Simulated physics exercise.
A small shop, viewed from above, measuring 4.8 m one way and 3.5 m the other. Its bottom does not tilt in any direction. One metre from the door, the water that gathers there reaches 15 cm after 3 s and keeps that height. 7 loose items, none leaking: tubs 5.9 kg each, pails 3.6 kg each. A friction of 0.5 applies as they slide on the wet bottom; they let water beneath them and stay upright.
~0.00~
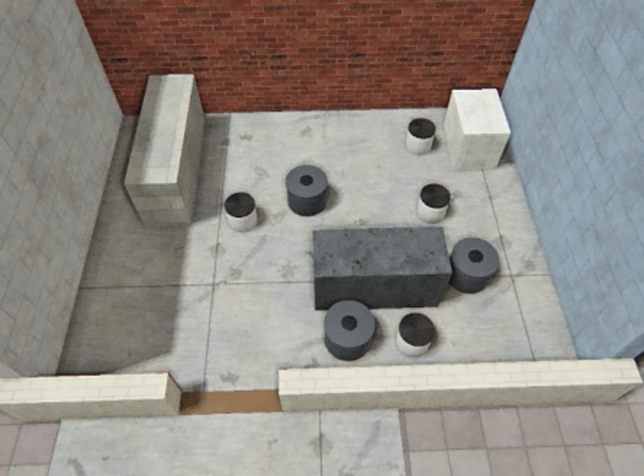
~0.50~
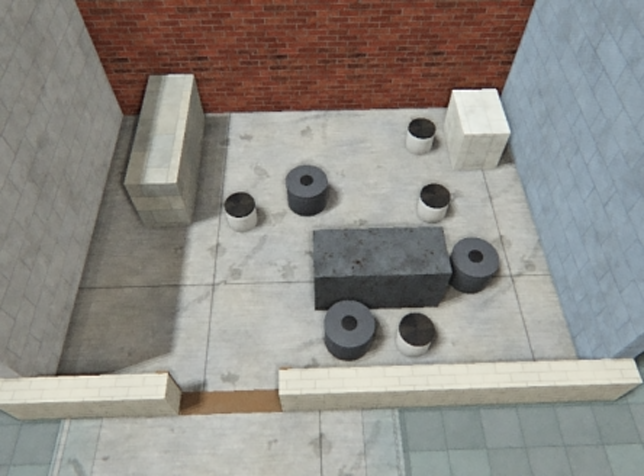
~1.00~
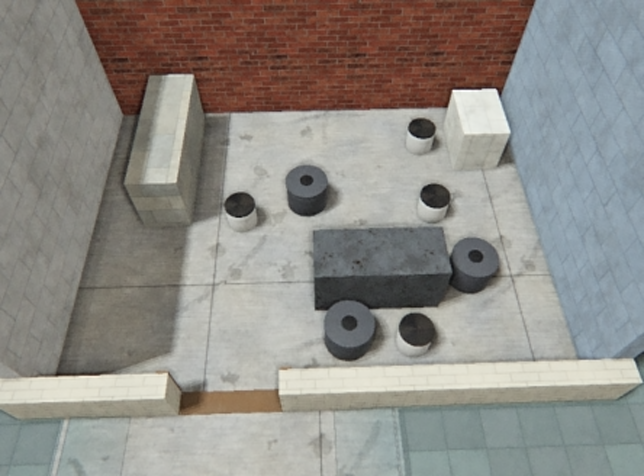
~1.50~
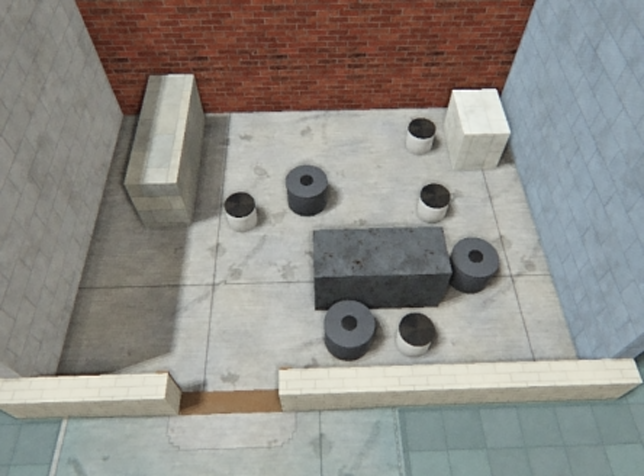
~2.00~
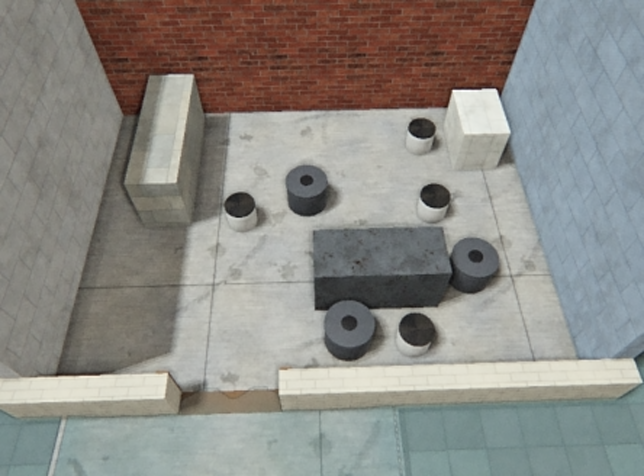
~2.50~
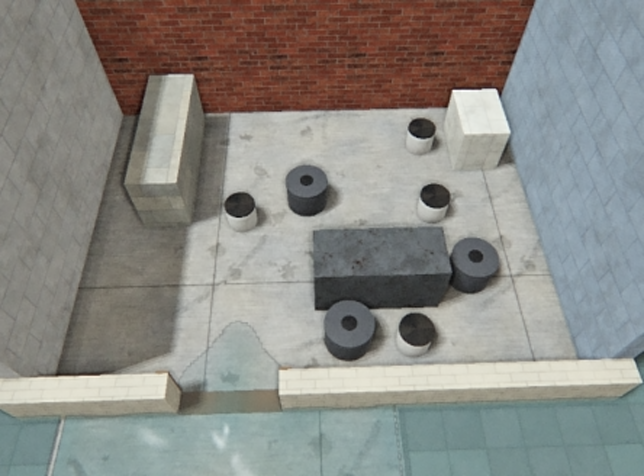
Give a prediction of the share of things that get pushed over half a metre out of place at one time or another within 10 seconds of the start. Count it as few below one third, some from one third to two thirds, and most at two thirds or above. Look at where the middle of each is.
Few.
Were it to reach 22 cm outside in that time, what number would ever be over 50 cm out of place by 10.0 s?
That would make 3 of them.
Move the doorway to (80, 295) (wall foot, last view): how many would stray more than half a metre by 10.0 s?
Result: 2 of them.
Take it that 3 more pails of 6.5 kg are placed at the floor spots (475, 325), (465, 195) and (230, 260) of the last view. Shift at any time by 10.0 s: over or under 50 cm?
In turn: Less, less, short of it.
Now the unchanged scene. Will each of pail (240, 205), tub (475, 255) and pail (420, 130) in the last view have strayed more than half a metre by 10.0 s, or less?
Order as asked - a bigger shift, a smaller shift, a smaller shift.
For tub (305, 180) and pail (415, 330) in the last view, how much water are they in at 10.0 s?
First about 4 cm, second about 1 cm.
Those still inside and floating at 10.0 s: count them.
I get 3.
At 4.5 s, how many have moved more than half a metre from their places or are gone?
I get 0.
After 3.5 s 0 of 7 are over 50 cm from their spots; 0 afloat.
After 4.5 s 0 of 7 are over 50 cm from their spots; 0 afloat.
After 7.0 s 2 of 7 are over 50 cm from their spots; 1 afloat.
After 10.0 s 2 of 7 are over 50 cm from their spots, and 2 have been at some point; 3 afloat.
